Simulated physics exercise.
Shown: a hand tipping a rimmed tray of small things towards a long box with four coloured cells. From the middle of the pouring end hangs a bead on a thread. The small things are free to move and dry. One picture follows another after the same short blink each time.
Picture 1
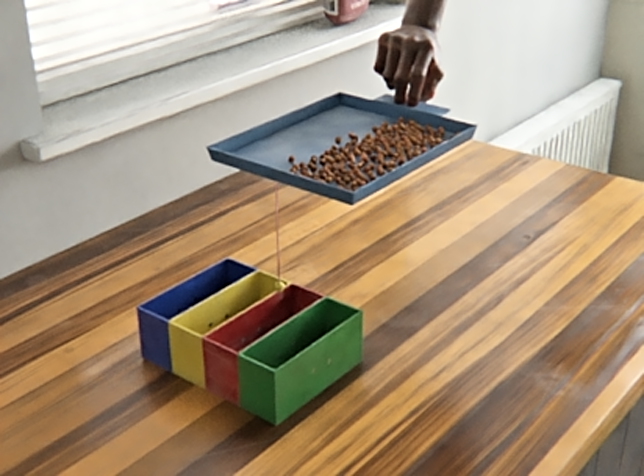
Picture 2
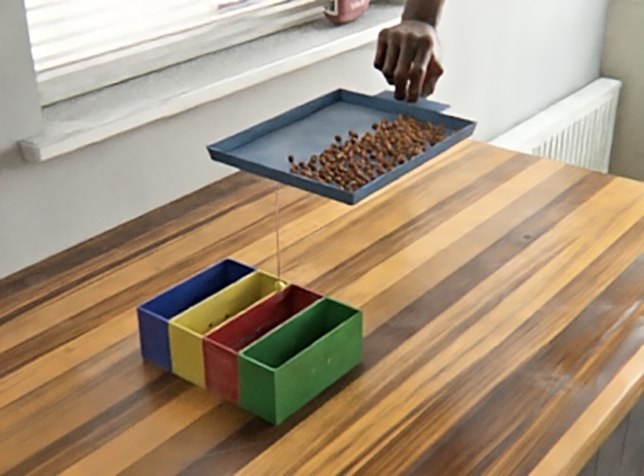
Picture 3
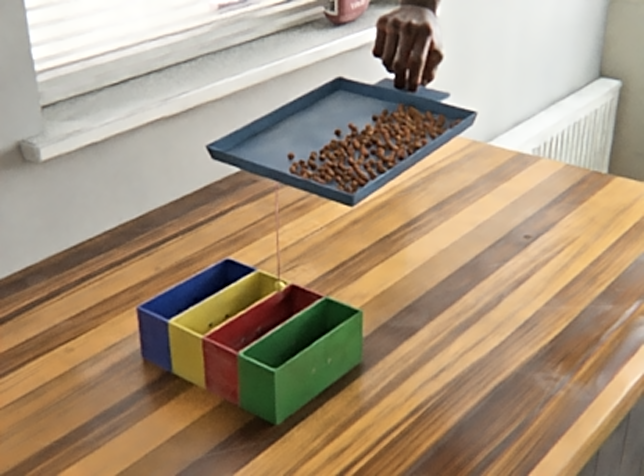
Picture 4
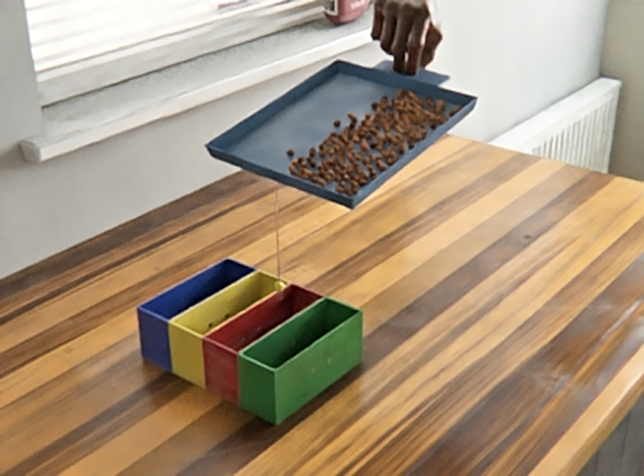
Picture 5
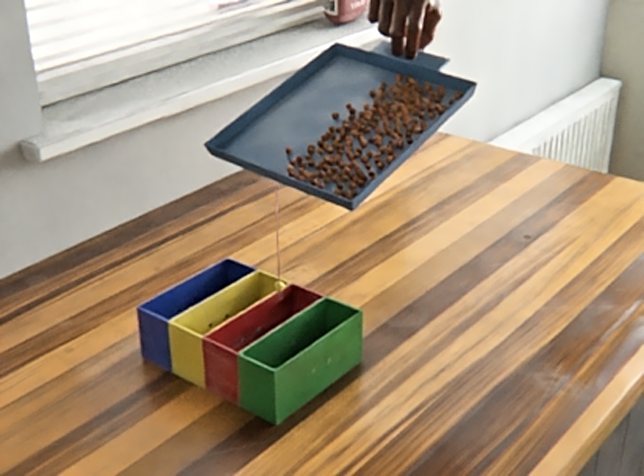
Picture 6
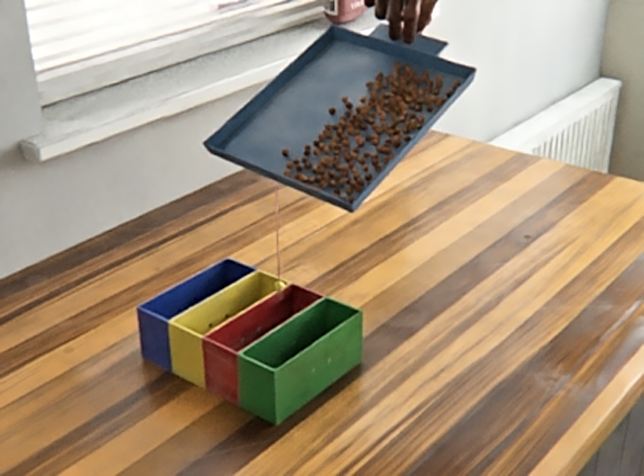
At first, a hand holds a blue rimmed tray of small brown pieces nearly level above a box with blue, yellow, red and green cells, a thread hanging from the tray. Then the hand gradually raises the handle end, the tray slopes more steeply, and the pieces shift and spread slightly.
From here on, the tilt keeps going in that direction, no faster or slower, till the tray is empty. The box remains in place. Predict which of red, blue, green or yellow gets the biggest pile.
The biggest pile lands in green.
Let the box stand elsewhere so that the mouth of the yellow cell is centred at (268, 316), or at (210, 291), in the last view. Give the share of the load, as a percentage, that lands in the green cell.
About 40 and 10 per cent respectively.
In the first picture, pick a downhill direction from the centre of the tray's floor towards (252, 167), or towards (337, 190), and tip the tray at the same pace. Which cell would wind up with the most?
First aim: Blue. Second aim: Green.
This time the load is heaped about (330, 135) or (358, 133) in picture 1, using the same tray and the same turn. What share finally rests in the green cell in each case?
First case: Close to 30 %; second case: Close to 40 %.
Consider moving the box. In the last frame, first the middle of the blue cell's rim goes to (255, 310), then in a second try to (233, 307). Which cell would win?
The red one; the red one.
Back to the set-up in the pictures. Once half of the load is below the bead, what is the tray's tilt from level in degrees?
My estimate is some 95 degrees.
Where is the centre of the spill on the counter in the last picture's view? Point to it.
Roughly pixel (352, 434).
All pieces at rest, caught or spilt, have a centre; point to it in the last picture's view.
Close to (297, 395), more or less.
Soon after the last picture, tray tipped steeply; most on the tray; a stray few in the green cell; a stray few in the red cell; about a quarter falling or outside the box.
A little later, tray tipped past a quarter turn; a stray few on the tray; about a third in the green cell; a small part in the red cell; about half falling or outside the box.
Later still, tray tipped past a quarter turn; about a third in the green cell; a small part in the red cell; about half falling or outside the box.
At rest, tray tipped past a quarter turn; about a third in the green cell; a small part in the red cell; none in the yellow cell; none in the blue cell; about half outside the box.
